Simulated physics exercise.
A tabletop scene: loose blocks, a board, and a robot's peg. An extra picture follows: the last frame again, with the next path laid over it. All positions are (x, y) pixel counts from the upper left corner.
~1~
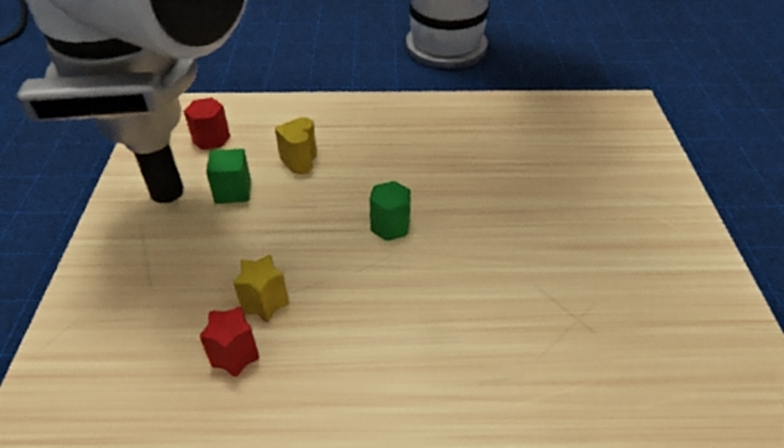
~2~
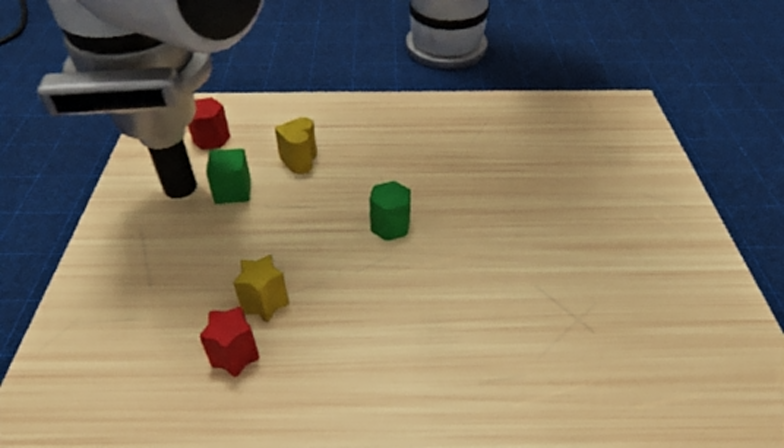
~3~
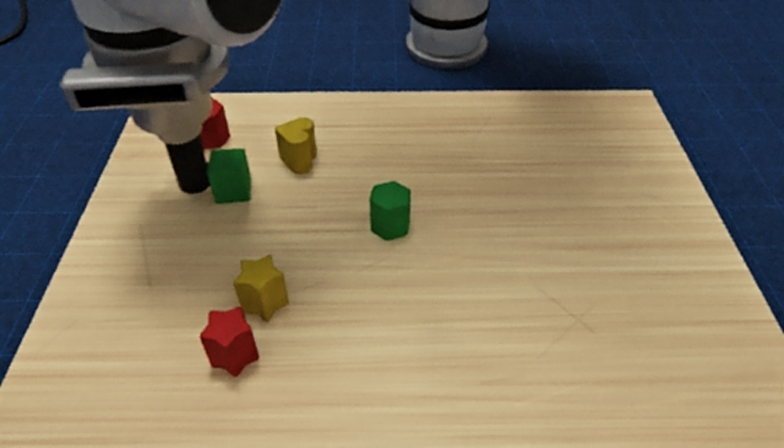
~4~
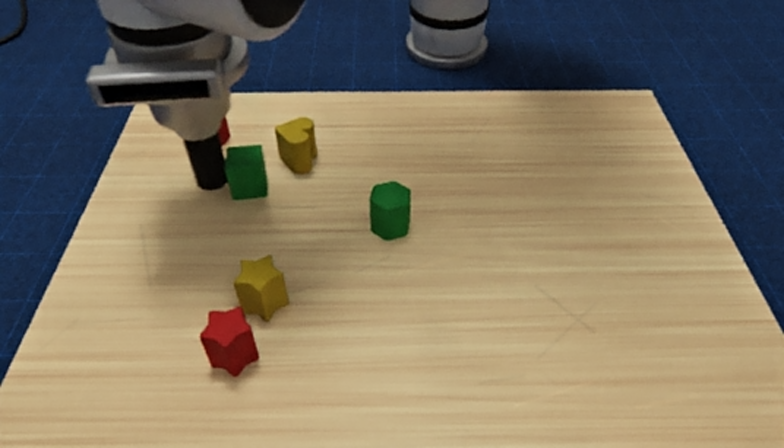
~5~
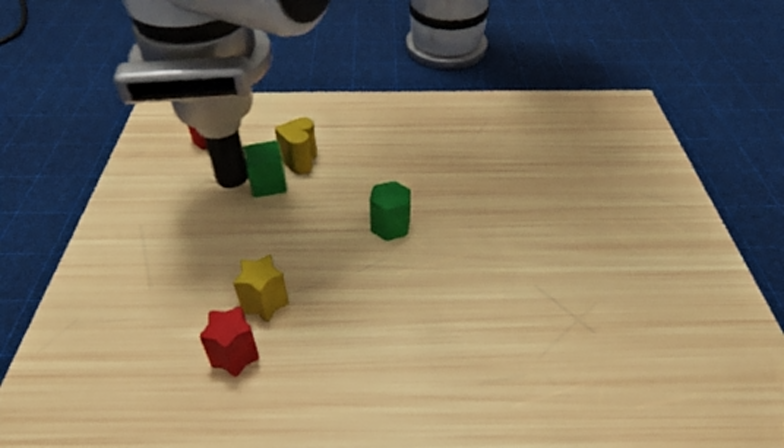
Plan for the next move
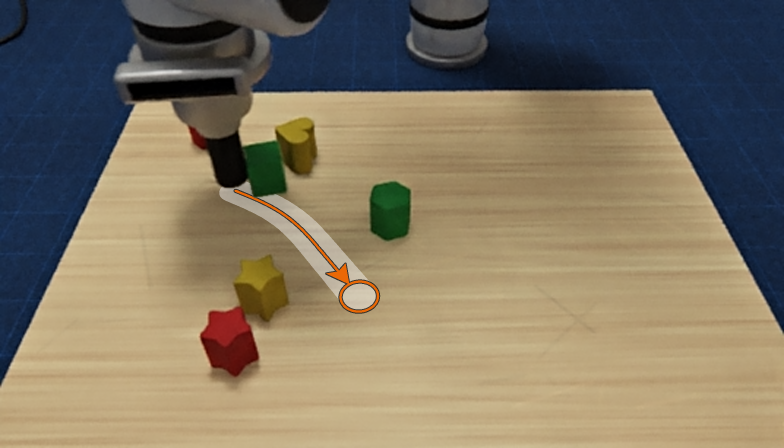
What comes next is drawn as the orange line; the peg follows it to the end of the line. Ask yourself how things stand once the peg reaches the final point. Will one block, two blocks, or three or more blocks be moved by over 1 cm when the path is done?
My count: 1.
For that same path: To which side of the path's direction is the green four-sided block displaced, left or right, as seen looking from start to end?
Picture yourself facing from the start of the path to its end: The green four-sided block moves off to your left.
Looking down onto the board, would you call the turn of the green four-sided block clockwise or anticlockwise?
Looking down, it rotates anti-clockwise.
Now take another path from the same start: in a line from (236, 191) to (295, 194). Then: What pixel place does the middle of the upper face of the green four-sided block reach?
So, by the moment the path ends, you'll find the top centre of the green four-sided block at (317, 145).
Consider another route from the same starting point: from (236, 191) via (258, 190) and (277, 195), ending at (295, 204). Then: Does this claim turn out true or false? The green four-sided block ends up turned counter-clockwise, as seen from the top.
My answer: True.
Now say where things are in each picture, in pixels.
Peg tip (168, 193); block tops, green four-sided block (225, 160); green hexagonal block (390, 194), in the first frame.
Peg (181, 188); blocks unchanged, in the second frame.
Peg (196, 184); blocks unchanged, in the third frame.
Peg (213, 180); green four-sided block (243, 156), in the fourth frame.
Peg (232, 178); green four-sided block (262, 152); green hexagonal block (390, 194), in the fifth frame.
Path on the board, from (236, 191) via (284, 215) and (322, 252), ending at (359, 296).
What follows on the original path. One third of the way, peg (282, 202); green four-sided block (281, 152), turned 40° anticlockwise.
Two thirds of the way, peg (320, 239); green four-sided block (281, 152), turned 40° anticlockwise.
At the end, peg (359, 284); green four-sided block (281, 152), turned 40° anticlockwise; green hexagonal block in place.
